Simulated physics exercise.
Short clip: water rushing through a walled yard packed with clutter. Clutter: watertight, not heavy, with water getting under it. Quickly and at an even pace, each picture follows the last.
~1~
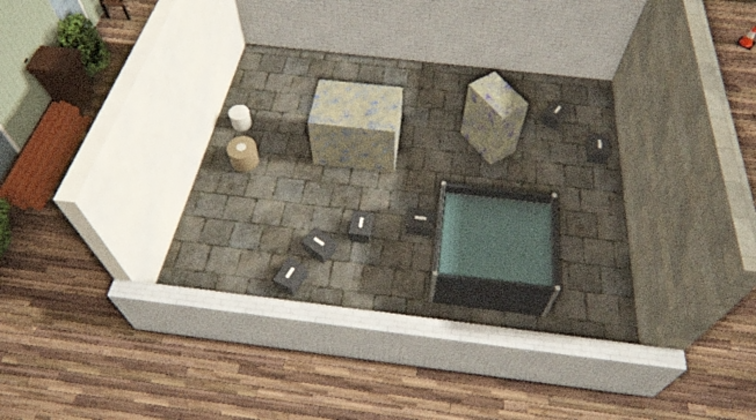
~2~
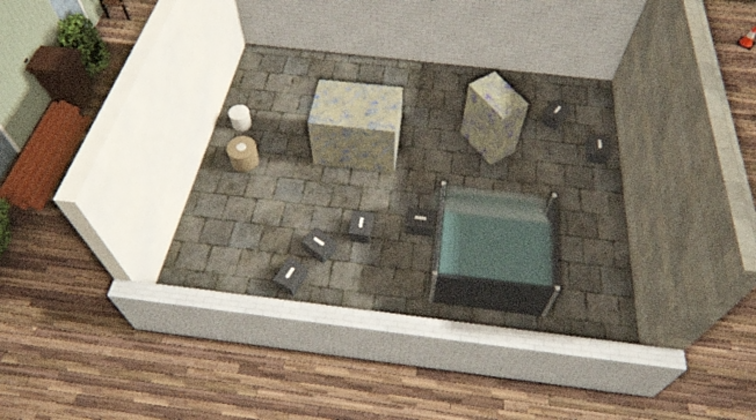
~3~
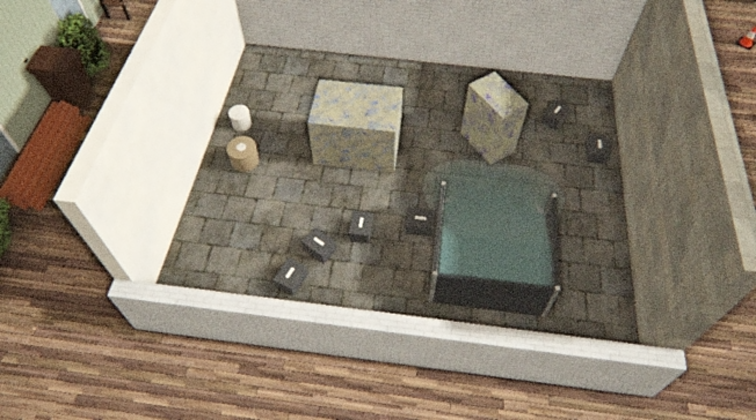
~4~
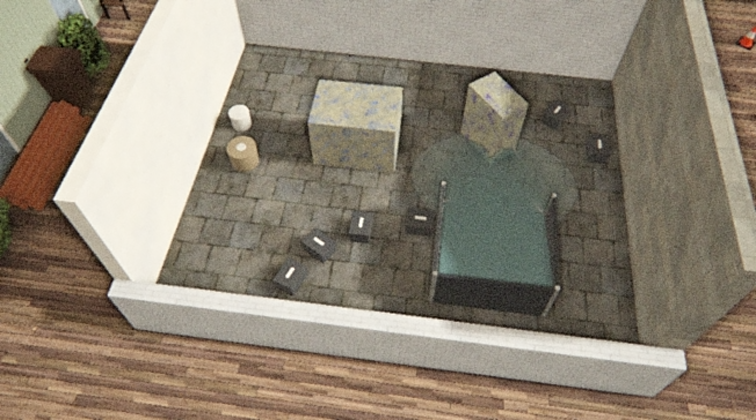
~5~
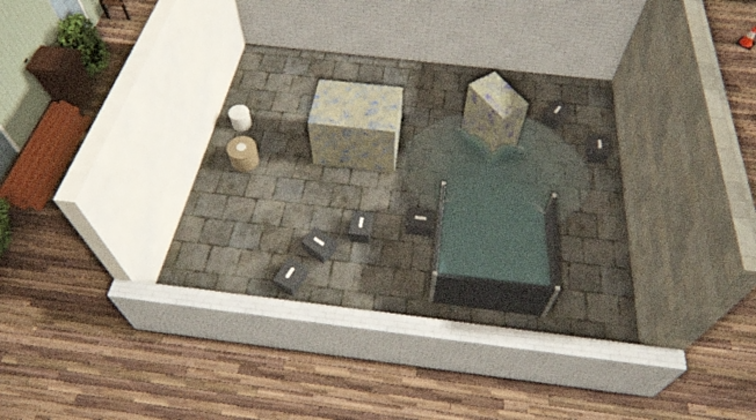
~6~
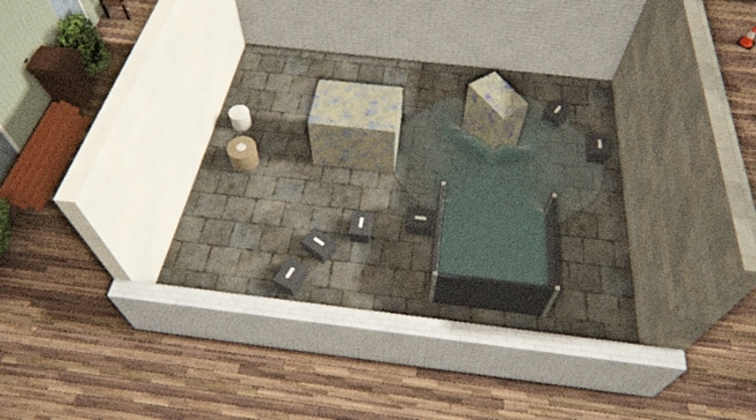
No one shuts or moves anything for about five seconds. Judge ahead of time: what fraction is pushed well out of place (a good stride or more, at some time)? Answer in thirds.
One to two thirds.
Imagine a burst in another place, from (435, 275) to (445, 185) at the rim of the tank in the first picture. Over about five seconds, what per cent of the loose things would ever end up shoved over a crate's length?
Roughly 80 percent.
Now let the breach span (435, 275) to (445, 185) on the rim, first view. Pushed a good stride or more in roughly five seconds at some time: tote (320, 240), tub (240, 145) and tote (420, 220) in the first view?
Here is how they go, in order: Dislodged that far, dislodged that far, and dislodged that far.
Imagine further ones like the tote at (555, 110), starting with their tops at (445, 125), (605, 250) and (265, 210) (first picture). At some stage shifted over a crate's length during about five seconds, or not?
Outcome per entry: Knocked aside / stays where it is / stays where it is.
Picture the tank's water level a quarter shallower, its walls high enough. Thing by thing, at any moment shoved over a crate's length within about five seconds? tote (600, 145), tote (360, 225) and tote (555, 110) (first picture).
Taking them as listed, the first reached the mark, the second stopped before it and the third reached the mark.
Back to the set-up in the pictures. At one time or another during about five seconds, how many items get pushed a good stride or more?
Counting them up gives 3.
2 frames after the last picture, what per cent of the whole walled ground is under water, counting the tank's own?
Roughly 30 %.
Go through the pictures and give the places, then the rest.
In the first frame, a tote at (557, 110), on the bottom; a tub at (241, 147), on the bottom; 0 of 8 have shifted.
In the second frame, a tote at (557, 110), on the bottom; a tub at (241, 147), on the bottom; 0 of 8 have shifted.
In the third frame, a tote at (557, 110), on the bottom; a tub at (241, 147), on the bottom; 0 of 8 have shifted.
In the fourth frame, a tote at (557, 110), on the bottom; a tub at (241, 147), on the bottom; 0 of 8 have shifted.
In the fifth frame, a tote at (557, 110) rests on the ground; a tub at (241, 147) rests on the ground; 0 of 8 have shifted.
In the sixth frame, a tote at (557, 110), on the bottom; a tub at (241, 147), on the bottom; 0 of 8 have shifted.
A moment on, 0 of 8 are well off their spots; 0 afloat.
Next, 2 of 8 are well off their spots; 2 afloat.
Later, 2 of 8 are well off their spots; 2 afloat.
In the end, 3 of 8 are well off their spots, and 3 have been at some point; 2 afloat.
